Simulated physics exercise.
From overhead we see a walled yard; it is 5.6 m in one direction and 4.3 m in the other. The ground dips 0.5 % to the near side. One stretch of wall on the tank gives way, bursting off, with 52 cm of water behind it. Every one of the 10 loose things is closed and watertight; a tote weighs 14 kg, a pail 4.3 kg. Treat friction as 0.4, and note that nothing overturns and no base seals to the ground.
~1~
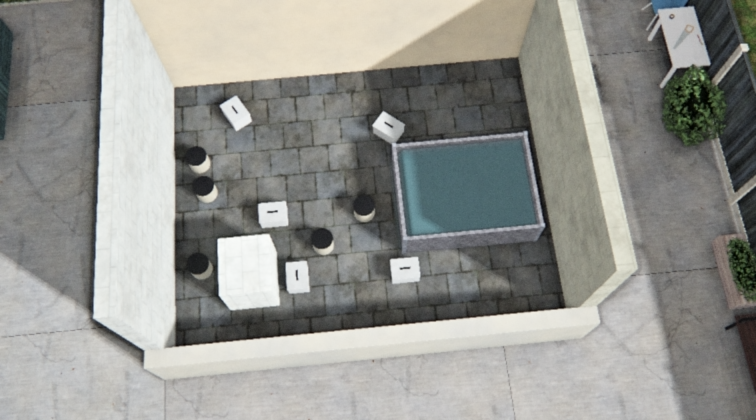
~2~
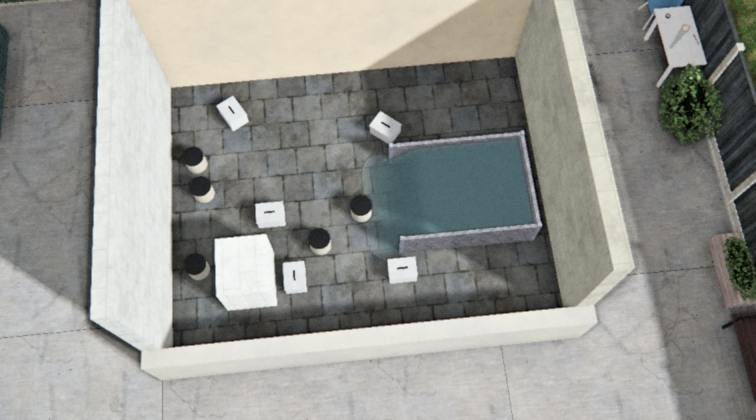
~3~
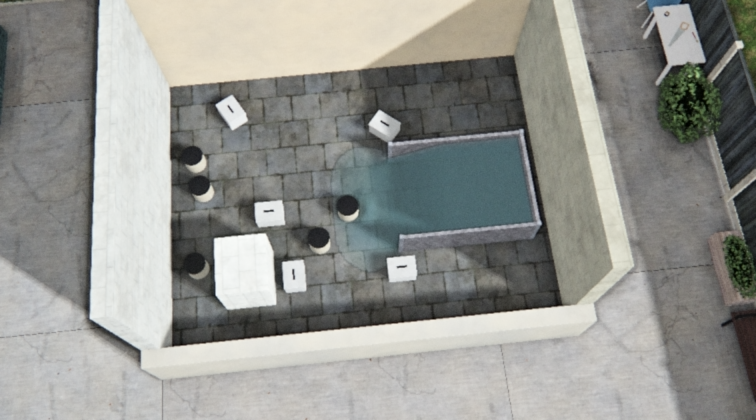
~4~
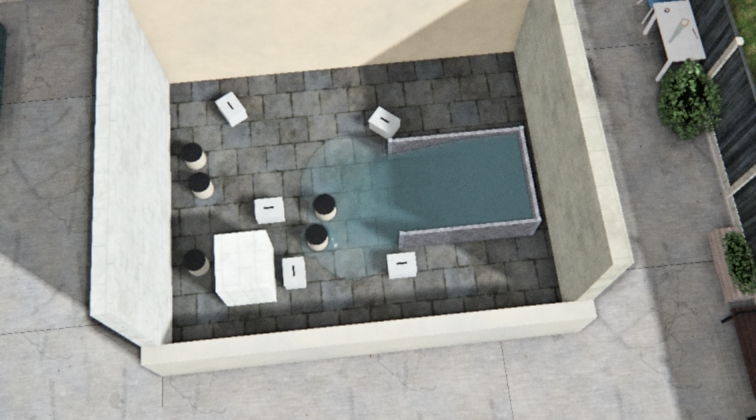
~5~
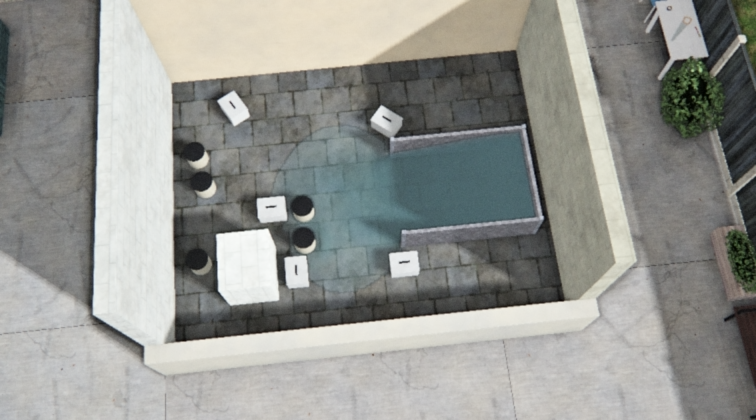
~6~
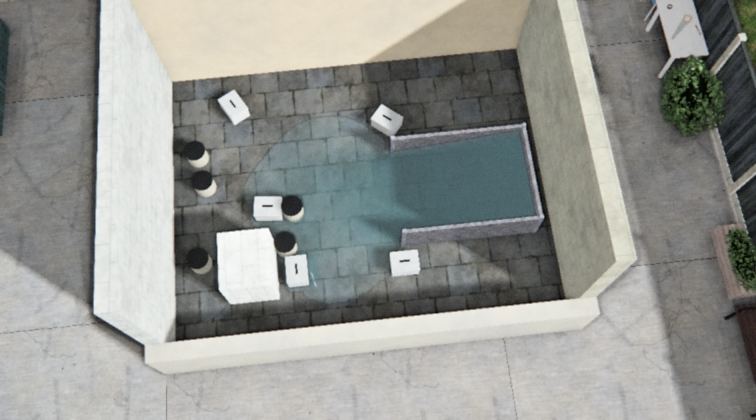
In a walled paved yard scattered with white boxes and dark-topped pails, the left side of a water tank opens and water spreads leftward across the paving, pushing one pail, then a second, left toward the white boxes.
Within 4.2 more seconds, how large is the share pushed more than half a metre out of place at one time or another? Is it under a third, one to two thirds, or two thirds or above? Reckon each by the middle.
It is two thirds or above.
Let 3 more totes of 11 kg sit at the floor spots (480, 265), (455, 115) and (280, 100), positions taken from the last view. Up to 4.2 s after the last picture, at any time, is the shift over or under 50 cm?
Respectively: Doesn't reach it; doesn't reach it; tops it.
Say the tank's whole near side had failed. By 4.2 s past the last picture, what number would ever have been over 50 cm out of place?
The answer would then be 5.
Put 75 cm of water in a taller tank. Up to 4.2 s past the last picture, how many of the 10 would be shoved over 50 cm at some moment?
Count under that change: 9.
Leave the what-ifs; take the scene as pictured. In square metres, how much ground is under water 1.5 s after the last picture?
Around 15 m2 of it.
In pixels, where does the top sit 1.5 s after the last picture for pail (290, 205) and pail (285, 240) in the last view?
Near (198, 238) and (237, 218).
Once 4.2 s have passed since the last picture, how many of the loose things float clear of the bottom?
I get 7.
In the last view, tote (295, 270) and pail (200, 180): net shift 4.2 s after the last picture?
Taking them in turn, I get 80 cm for the first and 120 cm for the second.
Then, 0.4 s after the last picture 2 of 10 are over 50 cm from their spots; 2 afloat.
Then, 1.5 s after the last picture 5 of 10 are over 50 cm from their spots; 5 afloat.
Then, 2.8 s after the last picture 6 of 10 are over 50 cm from their spots; 8 afloat.
Then, 4.2 s after the last picture 8 of 10 are over 50 cm from their spots, and 8 have been at some point; 7 afloat.
